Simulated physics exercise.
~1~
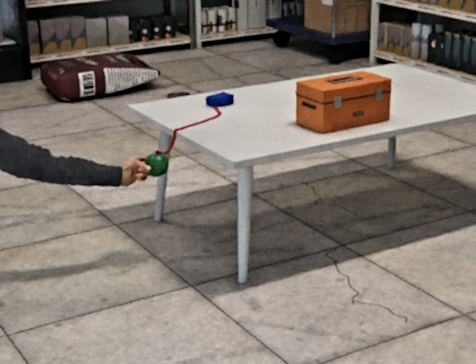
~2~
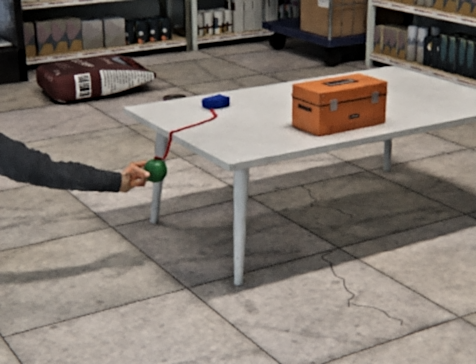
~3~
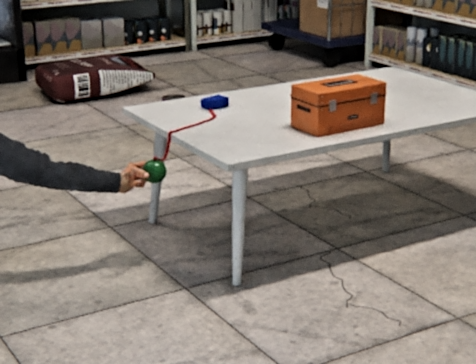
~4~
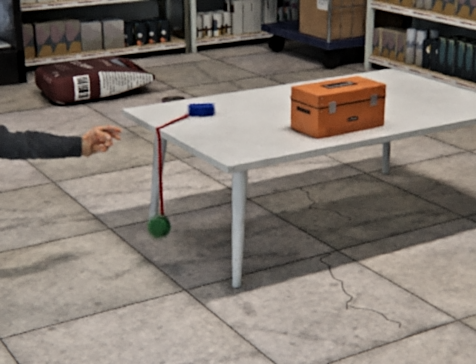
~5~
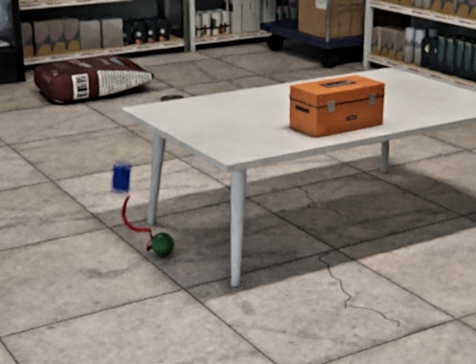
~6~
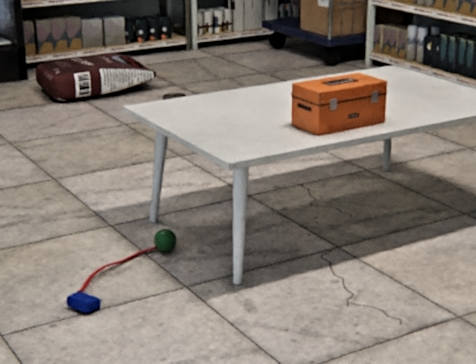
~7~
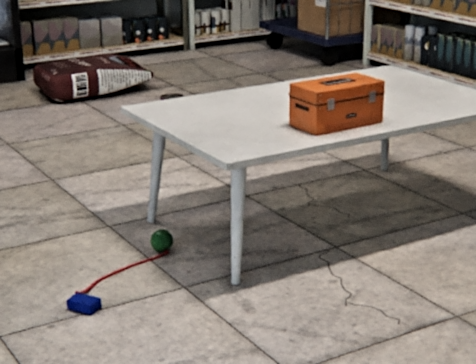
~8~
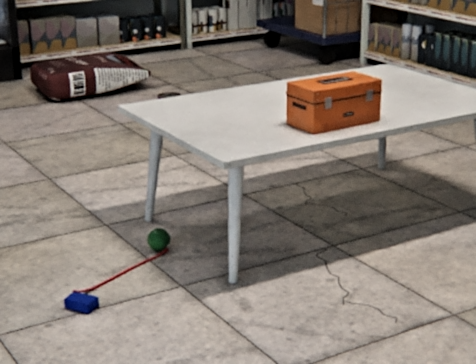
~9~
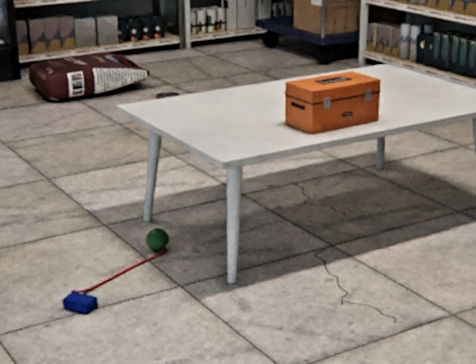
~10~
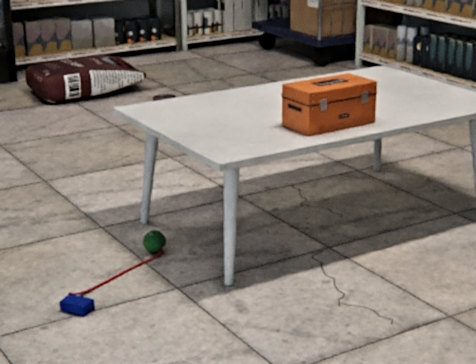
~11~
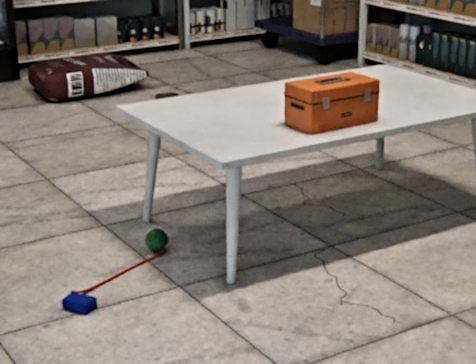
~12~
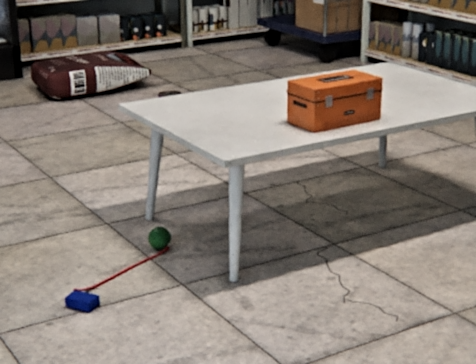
A green ball drops from a hand and drags a blue block off the table.
